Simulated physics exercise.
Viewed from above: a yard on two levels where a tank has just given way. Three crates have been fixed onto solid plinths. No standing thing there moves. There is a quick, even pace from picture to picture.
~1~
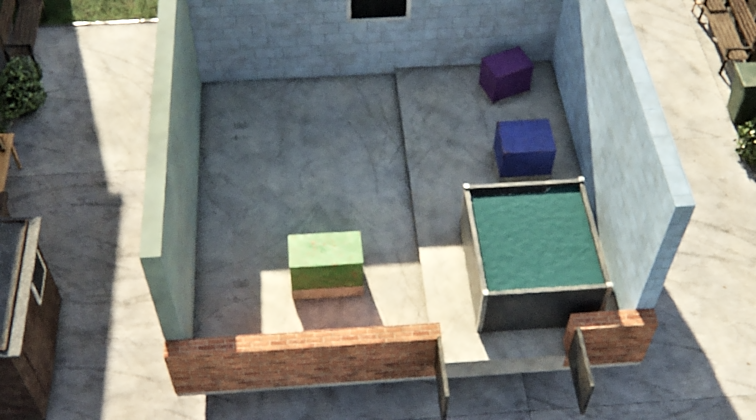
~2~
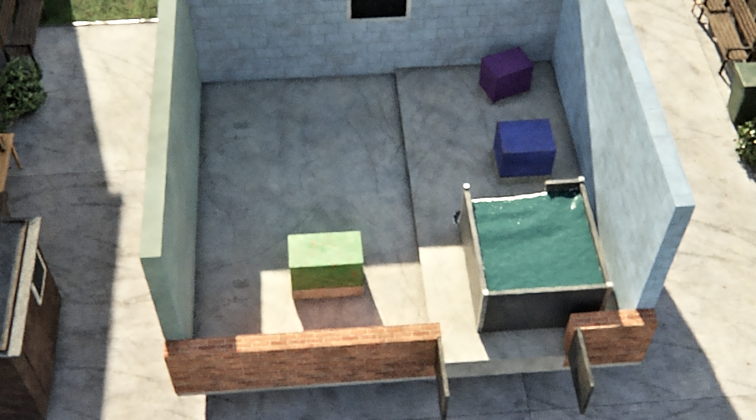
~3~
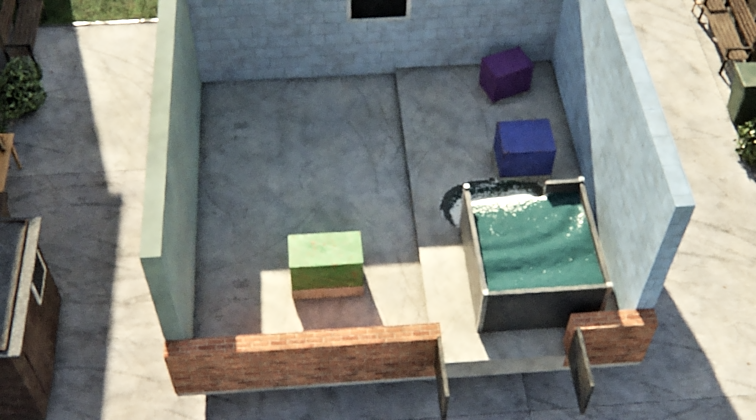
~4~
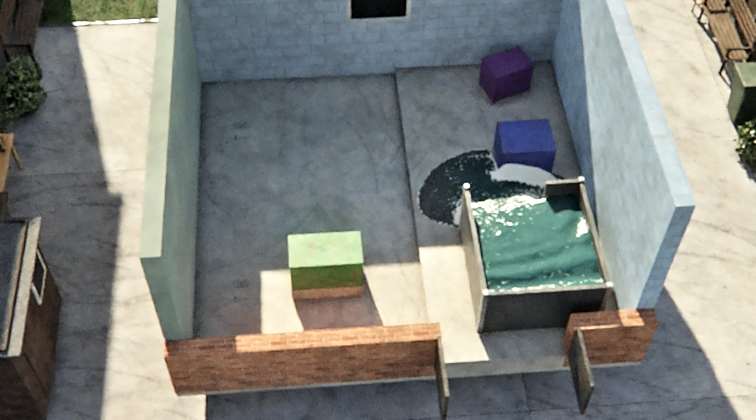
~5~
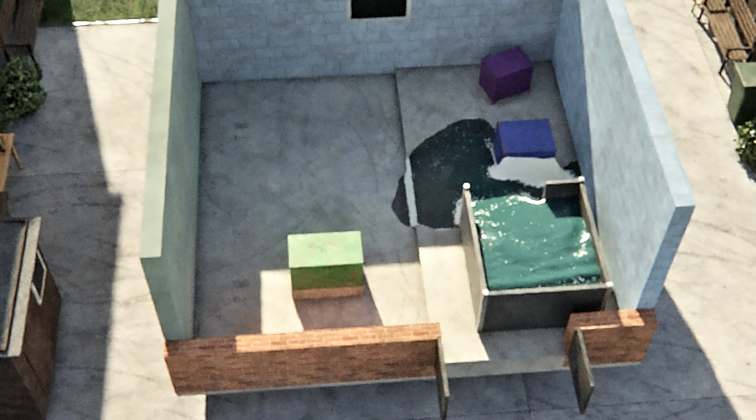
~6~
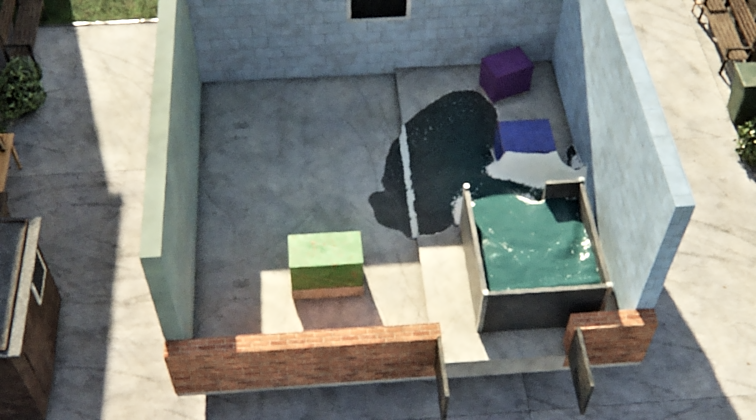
In a walled yard on two levels, seen from above, a tank of green water stands whole near purple and blue blocks. Its far side opens and water pours out, spreading dark across the paving around the blue block, then over the step's edge onto the left-hand level, while the blocks stay put.
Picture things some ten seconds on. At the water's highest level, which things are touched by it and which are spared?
The purple crate gets touched by the water, the blue crate gets touched by the water, the green crate never gets touched by the water.
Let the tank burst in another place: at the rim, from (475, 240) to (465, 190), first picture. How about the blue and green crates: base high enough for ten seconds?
The blue crate is untouched; the green crate is reached.
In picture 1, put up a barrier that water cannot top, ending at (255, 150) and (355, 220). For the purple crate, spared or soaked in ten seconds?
Purple crate is flooded.
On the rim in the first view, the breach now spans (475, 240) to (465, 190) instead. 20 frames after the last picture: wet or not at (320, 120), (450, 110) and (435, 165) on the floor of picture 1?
Sodden, then spared, then spared.
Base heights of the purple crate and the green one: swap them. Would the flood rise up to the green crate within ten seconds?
Green: Flooded.
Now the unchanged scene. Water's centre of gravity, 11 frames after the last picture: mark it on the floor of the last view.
At roughly (472, 188).
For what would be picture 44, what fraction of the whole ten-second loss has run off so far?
My guess would be around 65 percent.
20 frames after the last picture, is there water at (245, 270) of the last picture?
Result for the point: Unwetted.
A moment on, water covers 40 % of the floor; the purple crate water round its plinth, the blue crate water round its plinth, the green crate not reached.
Next, water covers 55 % of the floor; the purple crate water round its plinth, the blue crate water round its plinth, the green crate not reached.
Then, water covers 70 % of the floor; the purple crate water round its plinth, the blue crate water round its plinth, the green crate not reached.
Later, water covers 90 % of the floor; the purple crate water round its plinth, the blue crate water round its plinth, the green crate water round its plinth.
In the end, water covers 95 % of the floor; the purple crate was topped, the blue crate was topped, the green crate stayed above the water.
